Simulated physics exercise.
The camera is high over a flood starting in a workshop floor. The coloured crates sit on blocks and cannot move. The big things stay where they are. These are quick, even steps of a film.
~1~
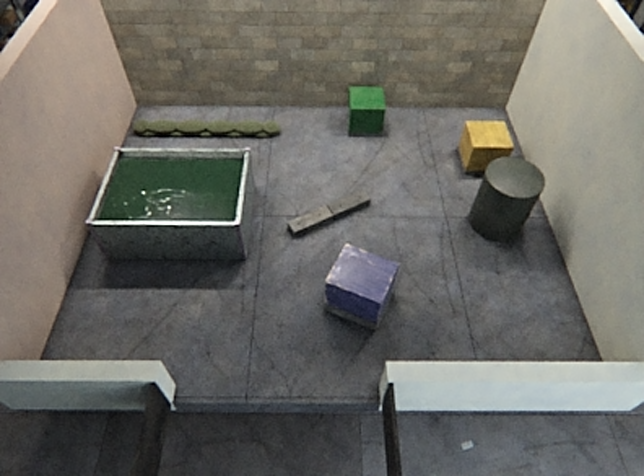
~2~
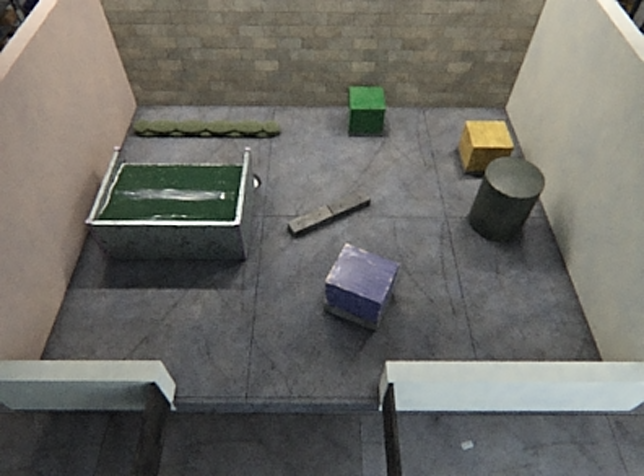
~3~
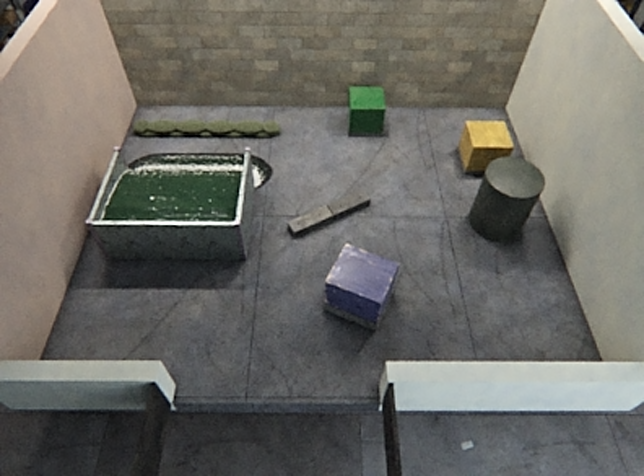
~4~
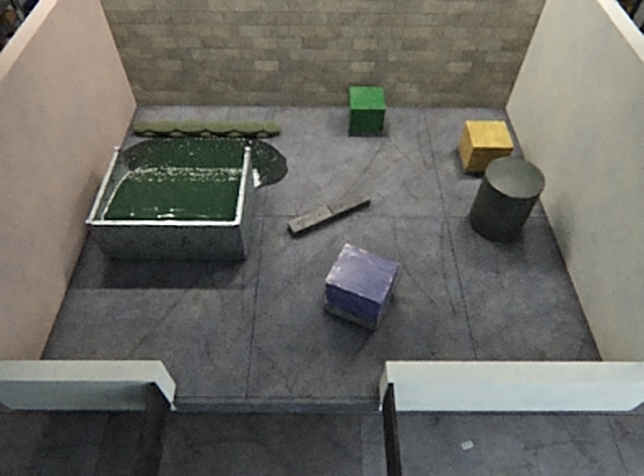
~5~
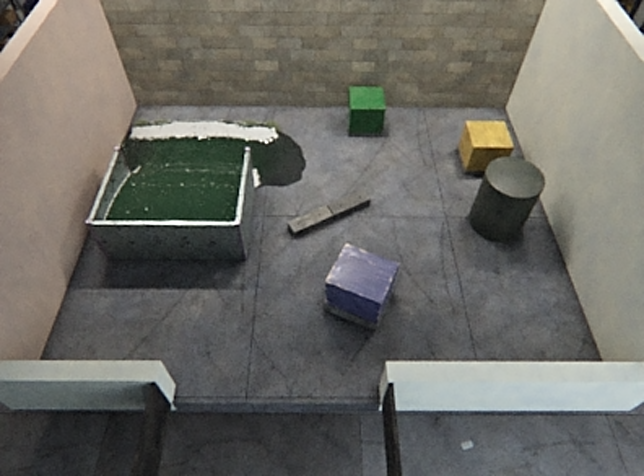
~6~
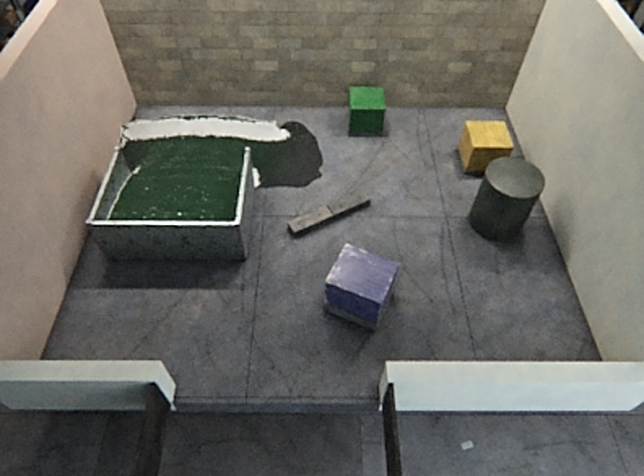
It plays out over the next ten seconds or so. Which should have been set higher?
One by one: The yellow crate is wetted; the green crate is wetted; the blue crate escapes dry.
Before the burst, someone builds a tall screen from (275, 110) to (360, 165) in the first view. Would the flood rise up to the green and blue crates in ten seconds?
My reading: The green crate escapes it, the blue crate remains dry.
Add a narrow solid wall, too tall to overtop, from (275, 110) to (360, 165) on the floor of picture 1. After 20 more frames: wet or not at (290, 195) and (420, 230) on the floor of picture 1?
As listed: Flooded, wet.
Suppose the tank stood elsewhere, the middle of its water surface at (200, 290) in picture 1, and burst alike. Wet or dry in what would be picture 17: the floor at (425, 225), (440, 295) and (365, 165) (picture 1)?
As listed: Flooded, dry, flooded.
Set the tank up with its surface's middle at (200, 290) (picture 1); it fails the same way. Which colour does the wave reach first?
That is the green one.
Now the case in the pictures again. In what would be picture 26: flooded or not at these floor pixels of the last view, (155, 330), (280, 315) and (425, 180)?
In that order: No water, clear, wet.
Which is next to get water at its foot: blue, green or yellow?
That is the green crate.
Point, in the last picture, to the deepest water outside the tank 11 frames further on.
Near (136, 110).
A moment on, water covers 20 % of the floor; the yellow crate not reached, the green crate water round its plinth, the blue crate not reached.
Next, water covers 30 % of the floor; the yellow crate not reached, the green crate water round its plinth, the blue crate not reached.
Then, water covers 50 % of the floor; the yellow crate water round its plinth, the green crate water round its plinth, the blue crate not reached.
Later, water covers 80 % of the floor; the yellow crate water round its plinth, the green crate water round its plinth, the blue crate water round its plinth.
In the end, water covers 95 % of the floor; the yellow crate was topped, the green crate was topped, the blue crate stayed above the water.
